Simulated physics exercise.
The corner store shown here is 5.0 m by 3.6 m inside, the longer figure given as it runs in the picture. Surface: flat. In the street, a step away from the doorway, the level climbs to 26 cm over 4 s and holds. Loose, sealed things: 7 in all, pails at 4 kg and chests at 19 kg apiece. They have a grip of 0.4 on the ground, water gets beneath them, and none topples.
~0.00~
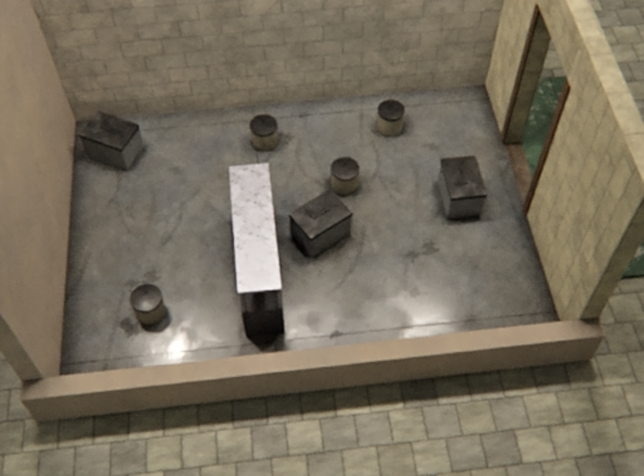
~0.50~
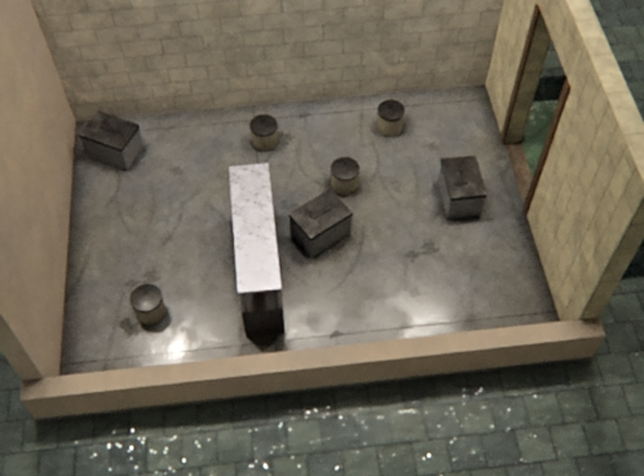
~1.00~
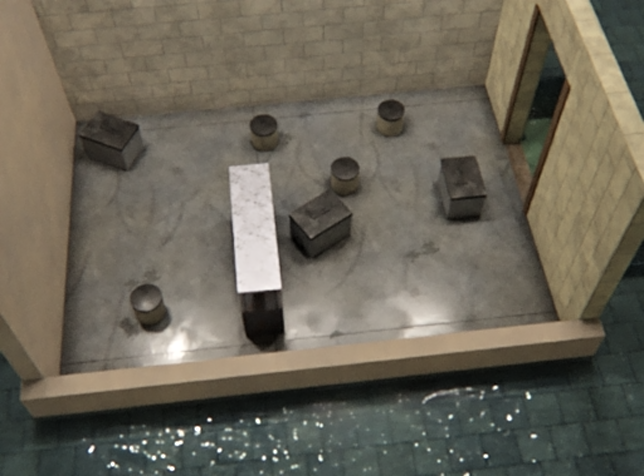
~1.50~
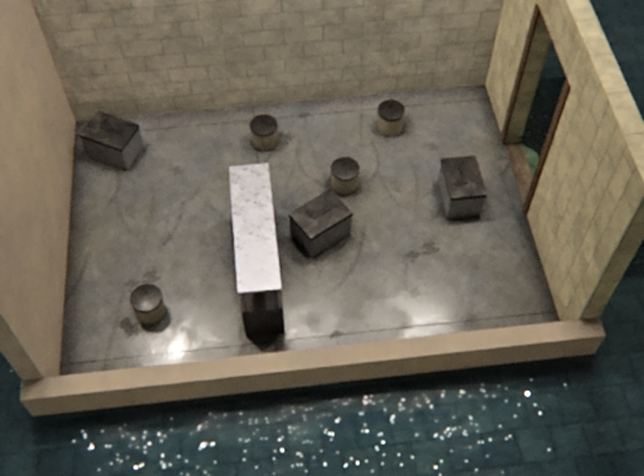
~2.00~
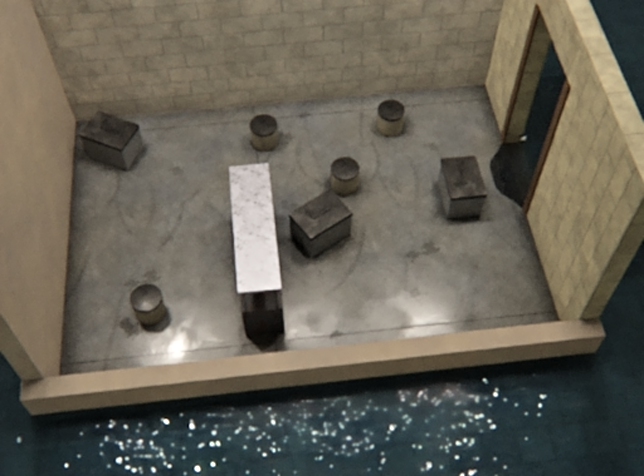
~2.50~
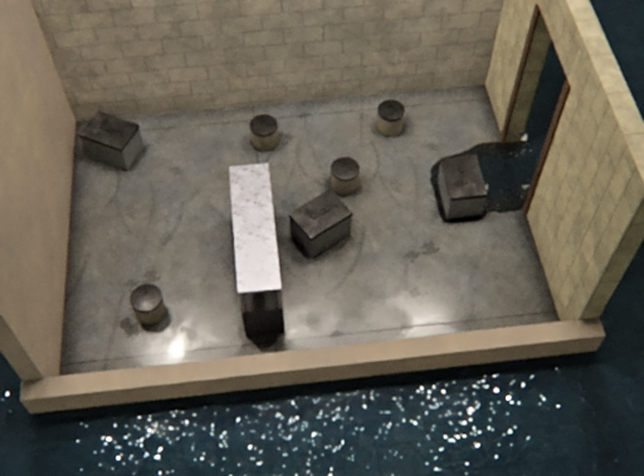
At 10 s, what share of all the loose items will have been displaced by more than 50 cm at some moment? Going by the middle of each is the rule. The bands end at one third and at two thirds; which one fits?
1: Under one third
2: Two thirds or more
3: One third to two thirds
Two thirds or more.
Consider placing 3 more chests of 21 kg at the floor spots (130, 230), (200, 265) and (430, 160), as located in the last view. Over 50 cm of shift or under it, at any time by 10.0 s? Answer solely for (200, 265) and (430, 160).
So the first ends up within that distance while the second ends up beyond that distance.
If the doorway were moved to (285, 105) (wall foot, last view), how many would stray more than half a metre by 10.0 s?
4.
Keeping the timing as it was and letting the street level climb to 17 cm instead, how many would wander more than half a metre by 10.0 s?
Count: 3.
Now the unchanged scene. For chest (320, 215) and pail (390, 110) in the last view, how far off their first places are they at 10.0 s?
One is off by 20 cm, the other by 350 cm, in the order asked.
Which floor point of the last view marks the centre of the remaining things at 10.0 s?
Averaged position, last view: Near pixel (216, 272).
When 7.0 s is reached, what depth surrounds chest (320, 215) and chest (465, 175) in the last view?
2 and 5 cm.
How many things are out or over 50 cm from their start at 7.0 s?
Count: 4.
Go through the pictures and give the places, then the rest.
In the first frame, a pail at (391, 110) rests on the ground; a pail at (264, 125), on the bottom; 0.0 m2 under water; 0 of 7 have shifted.
In the second frame, a pail at (391, 110) rests on the ground; a pail at (264, 125), on the bottom; 0.0 m2 under water; 0 of 7 have shifted.
In the third frame, a pail at (391, 110), on the bottom; a pail at (264, 125), on the bottom; water covers 0.0 m2; 0 of 7 have shifted.
In the fourth frame, a pail at (391, 110), on the bottom; a pail at (264, 125), on the bottom; water covers 0.0 m2; 0 of 7 have shifted.
In the fifth frame, a pail at (391, 110) rests on the ground; a pail at (264, 125), on the bottom; 0.1 m2 under water; 0 of 7 have shifted.
In the sixth frame, a pail at (391, 110), on the bottom; a pail at (264, 125), on the bottom; water covers 0.6 m2; 0 of 7 have shifted.
After 3.5 s 0 of 7 are over 50 cm from their spots; 0 afloat.
After 4.5 s 2 of 7 are over 50 cm from their spots; 0 afloat.
After 7.0 s 4 of 7 are over 50 cm from their spots; 1 afloat.
After 10.0 s 6 of 7 are over 50 cm from their spots, and 6 have been at some point; 5 afloat.
